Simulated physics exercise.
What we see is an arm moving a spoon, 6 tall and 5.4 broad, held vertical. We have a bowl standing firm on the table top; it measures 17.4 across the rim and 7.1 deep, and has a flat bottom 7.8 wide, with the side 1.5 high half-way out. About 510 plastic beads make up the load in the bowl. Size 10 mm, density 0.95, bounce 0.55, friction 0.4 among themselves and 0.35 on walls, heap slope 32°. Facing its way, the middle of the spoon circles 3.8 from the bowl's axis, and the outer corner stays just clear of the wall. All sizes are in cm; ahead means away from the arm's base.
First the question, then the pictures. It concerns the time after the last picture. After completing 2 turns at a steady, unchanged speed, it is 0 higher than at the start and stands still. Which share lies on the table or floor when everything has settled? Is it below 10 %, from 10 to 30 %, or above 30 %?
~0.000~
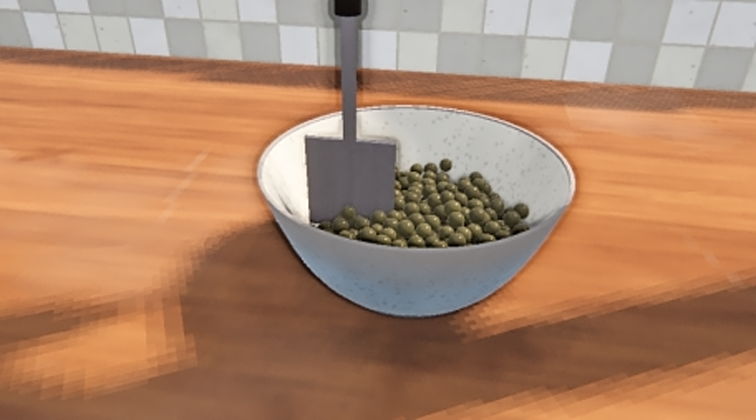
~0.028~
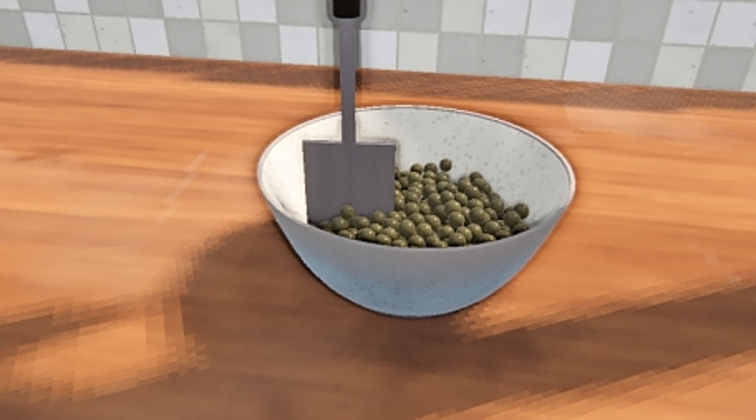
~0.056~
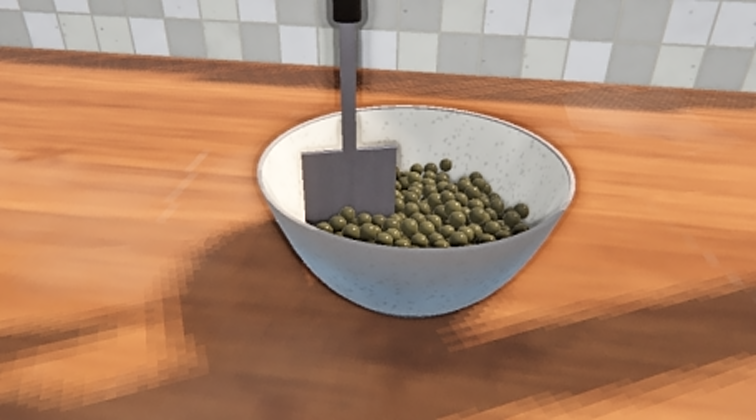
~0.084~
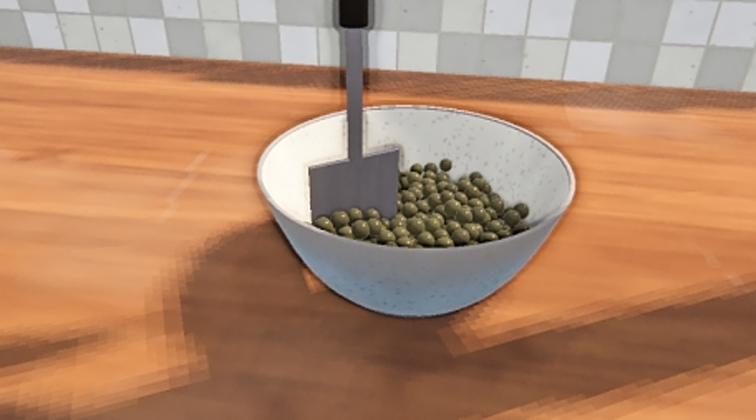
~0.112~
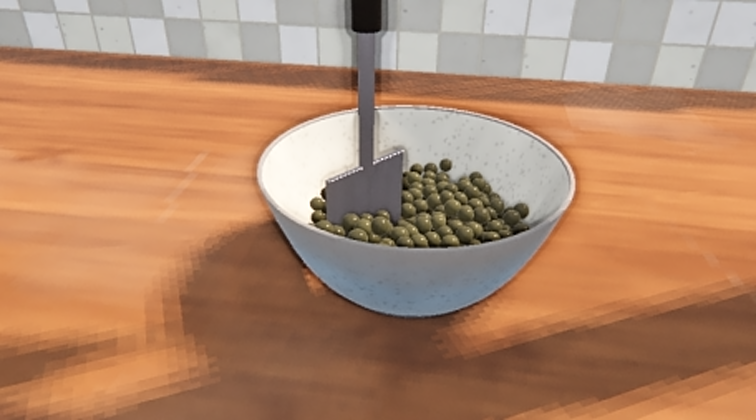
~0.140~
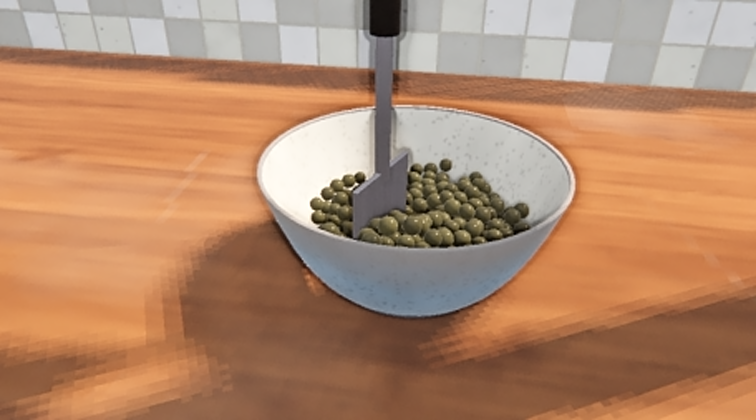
From 10 to 30 %.
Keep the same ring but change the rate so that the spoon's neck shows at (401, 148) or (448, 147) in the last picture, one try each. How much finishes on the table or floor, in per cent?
It comes to roughly 30 per cent and then 45 per cent.
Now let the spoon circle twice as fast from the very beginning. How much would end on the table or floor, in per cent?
Roughly 50 per cent.
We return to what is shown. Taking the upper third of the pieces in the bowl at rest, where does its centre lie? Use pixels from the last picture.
Near (343, 236).
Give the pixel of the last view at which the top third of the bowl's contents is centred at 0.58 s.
Around (327, 173).
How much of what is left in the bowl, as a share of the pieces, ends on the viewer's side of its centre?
Around 70 per cent of what the bowl keeps.
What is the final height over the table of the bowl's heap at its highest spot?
Around 7.0 cm above the table.
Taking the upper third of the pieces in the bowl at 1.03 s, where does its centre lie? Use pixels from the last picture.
Top-third centre at approx. (454, 161).
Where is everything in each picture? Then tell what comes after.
The first picture shows spoon neck at (349, 115), 0° round; upper third of the load around (423, 220), from x 305 to 520, top at y 165; 511 in the bowl.
The second picture shows spoon neck at (348, 117), 6° round; upper third of the load around (420, 220), from x 305 to 520, top at y 165.
The third picture shows spoon neck at (349, 124), 21° round; upper third of the load around (418, 222), from x 305 to 520, top at y 165.
The fourth picture shows spoon neck at (355, 132), 37° round; upper third of the load around (417, 227), from x 305 to 520, top at y 165.
The fifth picture shows spoon neck at (366, 139), 53° round; upper third of the load around (421, 231), from x 310 to 520, top at y 165.
The sixth picture shows spoon neck at (383, 144), 69° round; upper third of the load around (427, 231), from x 315 to 520, top at y 165; 511 in the bowl.
After 0.58 s, 325° round, highest piece 9 above the table; 472 in the bowl, 24 on the table or floor, 15 in flight or on the tool.
After 1.03 s, 221° round, highest piece 8 above the table; 436 in the bowl, 71 on the table or floor, 4 in flight or on the tool.
After 1.45 s, 0° round, highest piece 7 above the table; 424 in the bowl, 87 on the table or floor.
After 2.15 s, 0° round, highest piece 7 above the table; 424 in the bowl, 87 on the table or floor.
At rest, 424 in the bowl, 87 on the table or floor. That is 17 % on the table or floor.
